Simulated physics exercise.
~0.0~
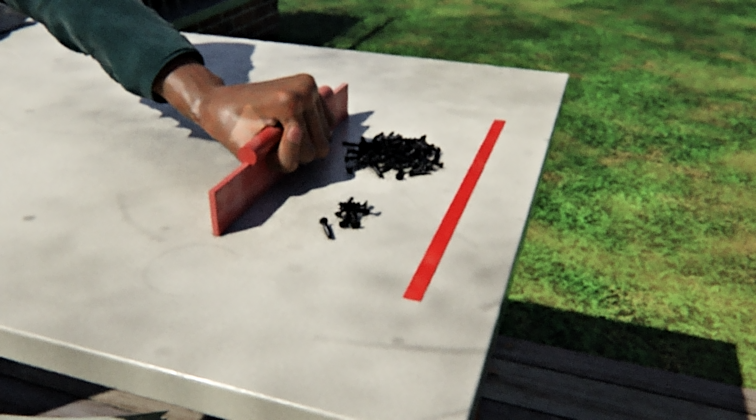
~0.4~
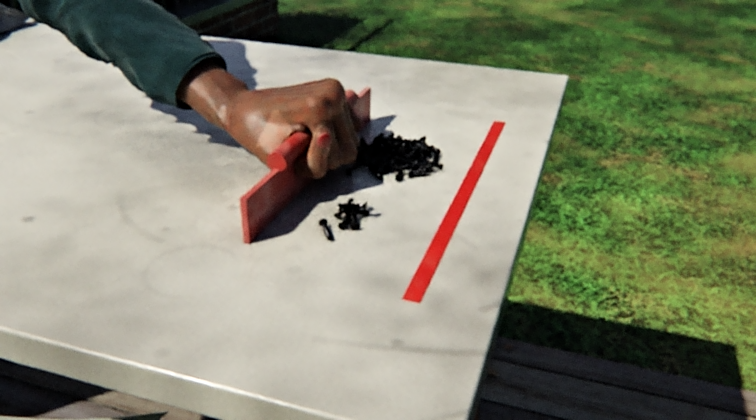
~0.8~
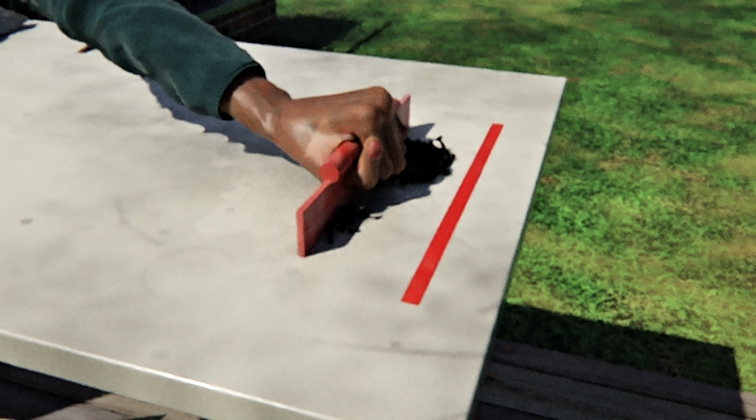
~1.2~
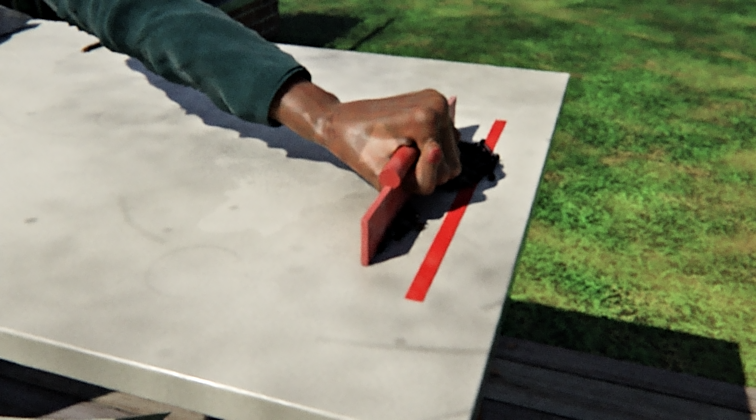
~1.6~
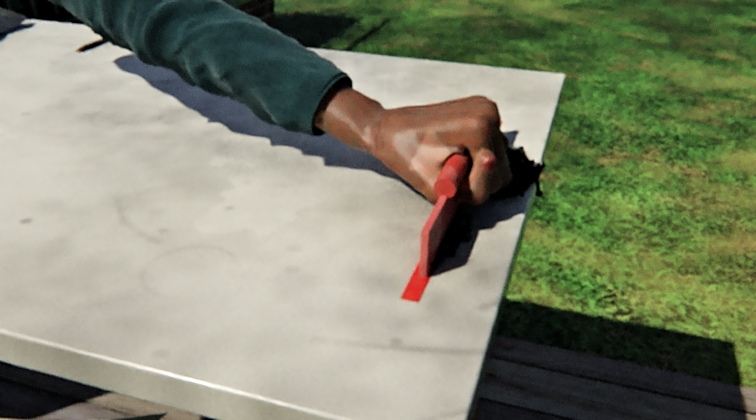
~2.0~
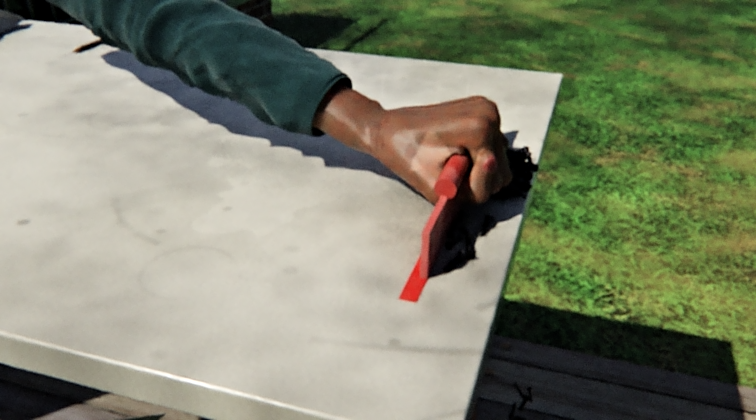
A hand slides a red scraper right, pushing black bits to red tape, some spilling off.
